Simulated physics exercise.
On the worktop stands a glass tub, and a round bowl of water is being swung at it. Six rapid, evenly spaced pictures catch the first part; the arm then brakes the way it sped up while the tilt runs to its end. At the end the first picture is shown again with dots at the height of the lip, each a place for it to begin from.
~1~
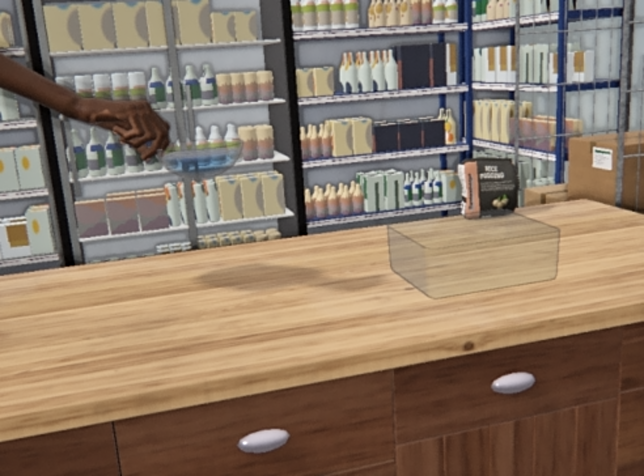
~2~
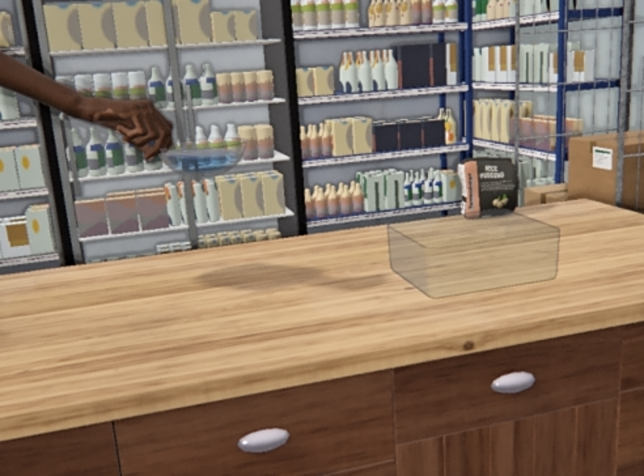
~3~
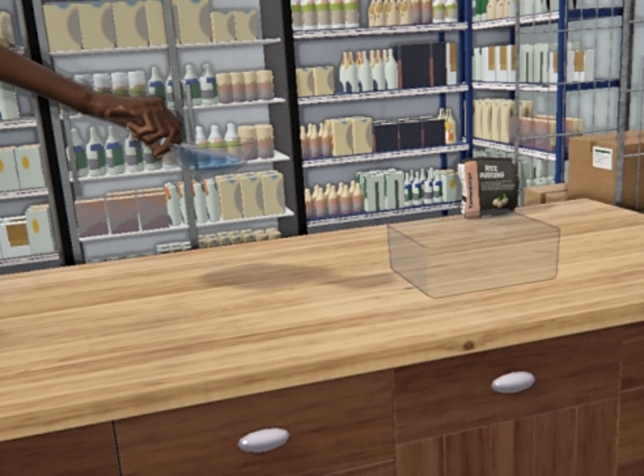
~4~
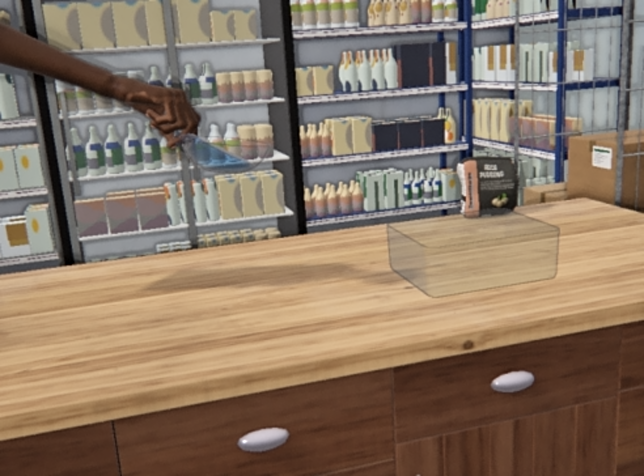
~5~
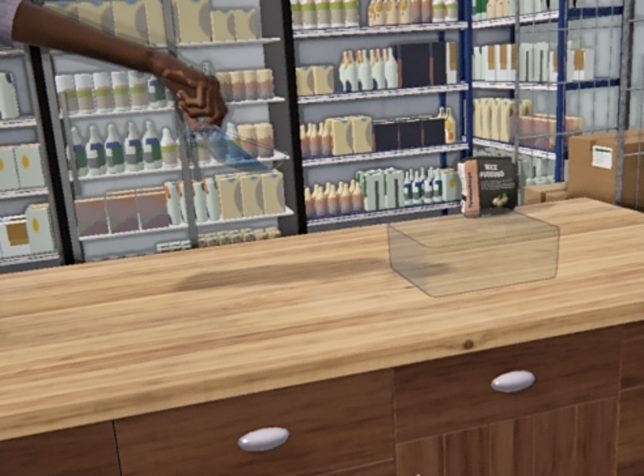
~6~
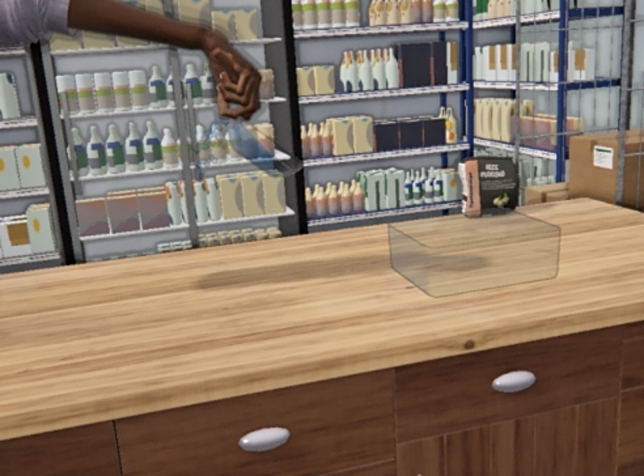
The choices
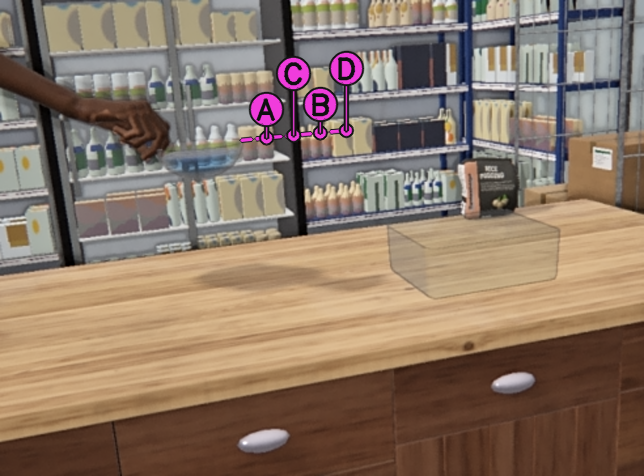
In a shop, a hand swinging a clear bluish bowl rightward above a wooden counter and tilting it near a see-through tub.
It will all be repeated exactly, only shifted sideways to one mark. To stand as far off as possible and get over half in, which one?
A is the one.
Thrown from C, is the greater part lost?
No, that is safe.
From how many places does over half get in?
All of them.
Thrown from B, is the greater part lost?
No.
On the marked copy, A at (266, 137); B at (320, 132); C at (293, 135); D at (346, 130).
With A, about 63 % lands in the tub, 23 % falls short and 14 % goes beside or beyond.
With B, about 63 % lands in the tub, 15 % falls short and 22 % goes beside or beyond.
With C, about 64 % lands in the tub, 15 % falls short and 21 % goes beside or beyond.
With D, about 78 % lands in the tub, 18 % falls short and 4 % goes beside or beyond.
